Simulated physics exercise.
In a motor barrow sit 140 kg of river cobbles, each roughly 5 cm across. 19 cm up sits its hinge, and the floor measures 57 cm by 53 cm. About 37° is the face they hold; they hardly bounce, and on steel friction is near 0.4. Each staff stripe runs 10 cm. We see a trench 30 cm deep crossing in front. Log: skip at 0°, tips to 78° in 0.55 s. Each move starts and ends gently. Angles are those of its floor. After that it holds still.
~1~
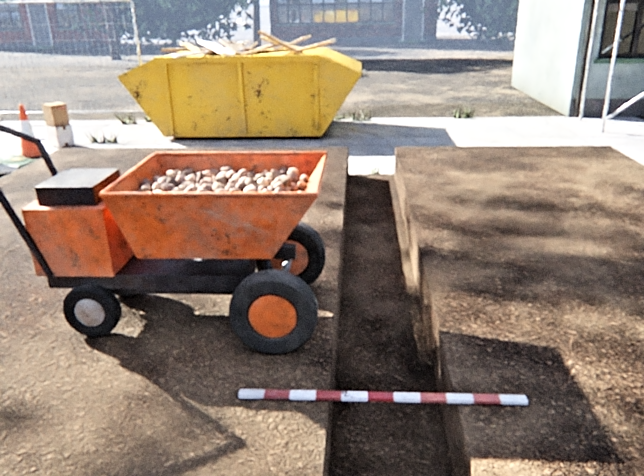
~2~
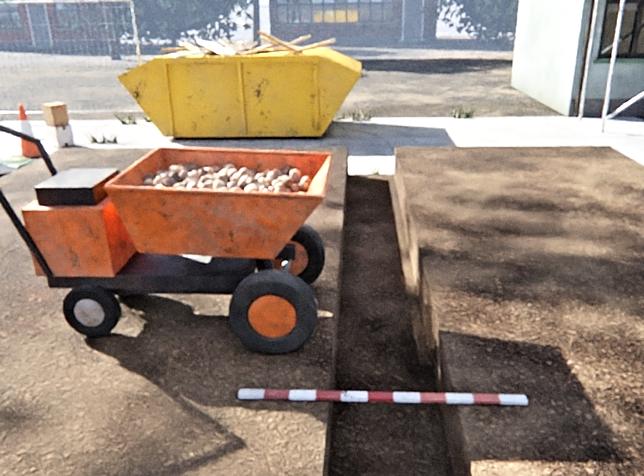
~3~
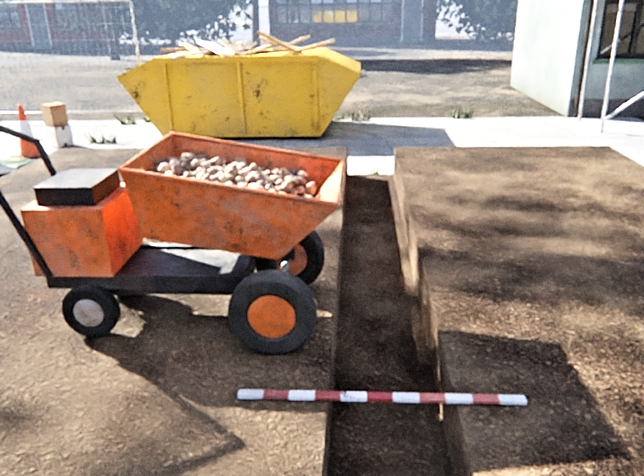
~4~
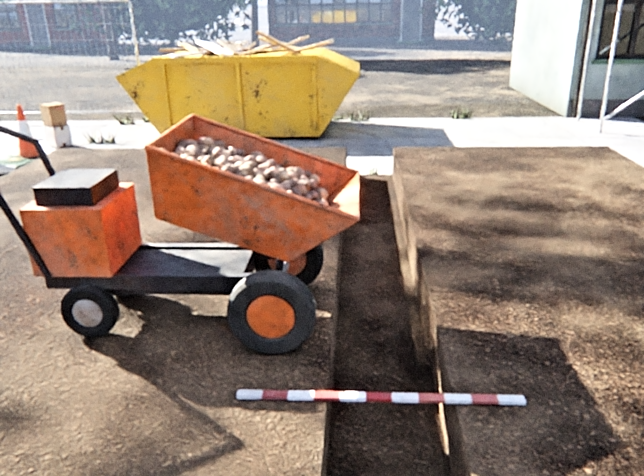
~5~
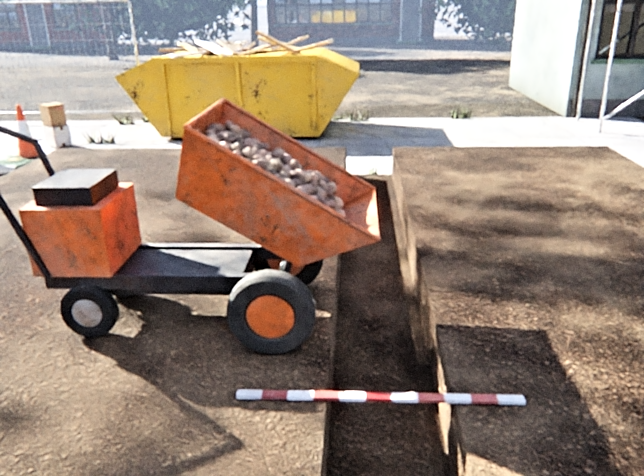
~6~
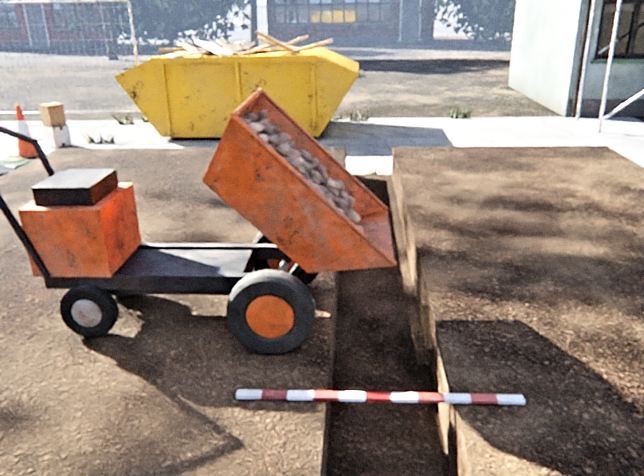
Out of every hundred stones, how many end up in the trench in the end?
Around 36 in every hundred.
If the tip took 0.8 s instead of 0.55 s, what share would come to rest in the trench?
Around 45 per cent would end in the trench.
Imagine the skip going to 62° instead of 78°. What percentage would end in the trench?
About 30%.
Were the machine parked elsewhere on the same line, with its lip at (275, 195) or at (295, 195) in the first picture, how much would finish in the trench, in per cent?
70 and 55 %.
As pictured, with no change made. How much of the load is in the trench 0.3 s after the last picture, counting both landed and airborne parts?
I'd put it near 15 per cent.
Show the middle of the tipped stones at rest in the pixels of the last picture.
Roughly at pixel (482, 315).
Then, 0.1 s after the last picture the floor is at 65°, 100 % in the skip; the foremost stones are at (389, 261).
Then, 0.3 s after the last picture the floor is at 78°, 53 % in the skip, 14 % in the trench, 33 % past the trench; the foremost stones are at (495, 307).
Then, 0.7 s after the last picture the floor is at 78°, 5 % in the skip, 30 % in the trench, 66 % past the trench; the foremost stones are past the picture's edge.
Then, 2.7 s after the last picture the floor is at 78°, 0 % in the skip, 36 % in the trench, 64 % past the trench; the foremost stones are past the picture's edge.
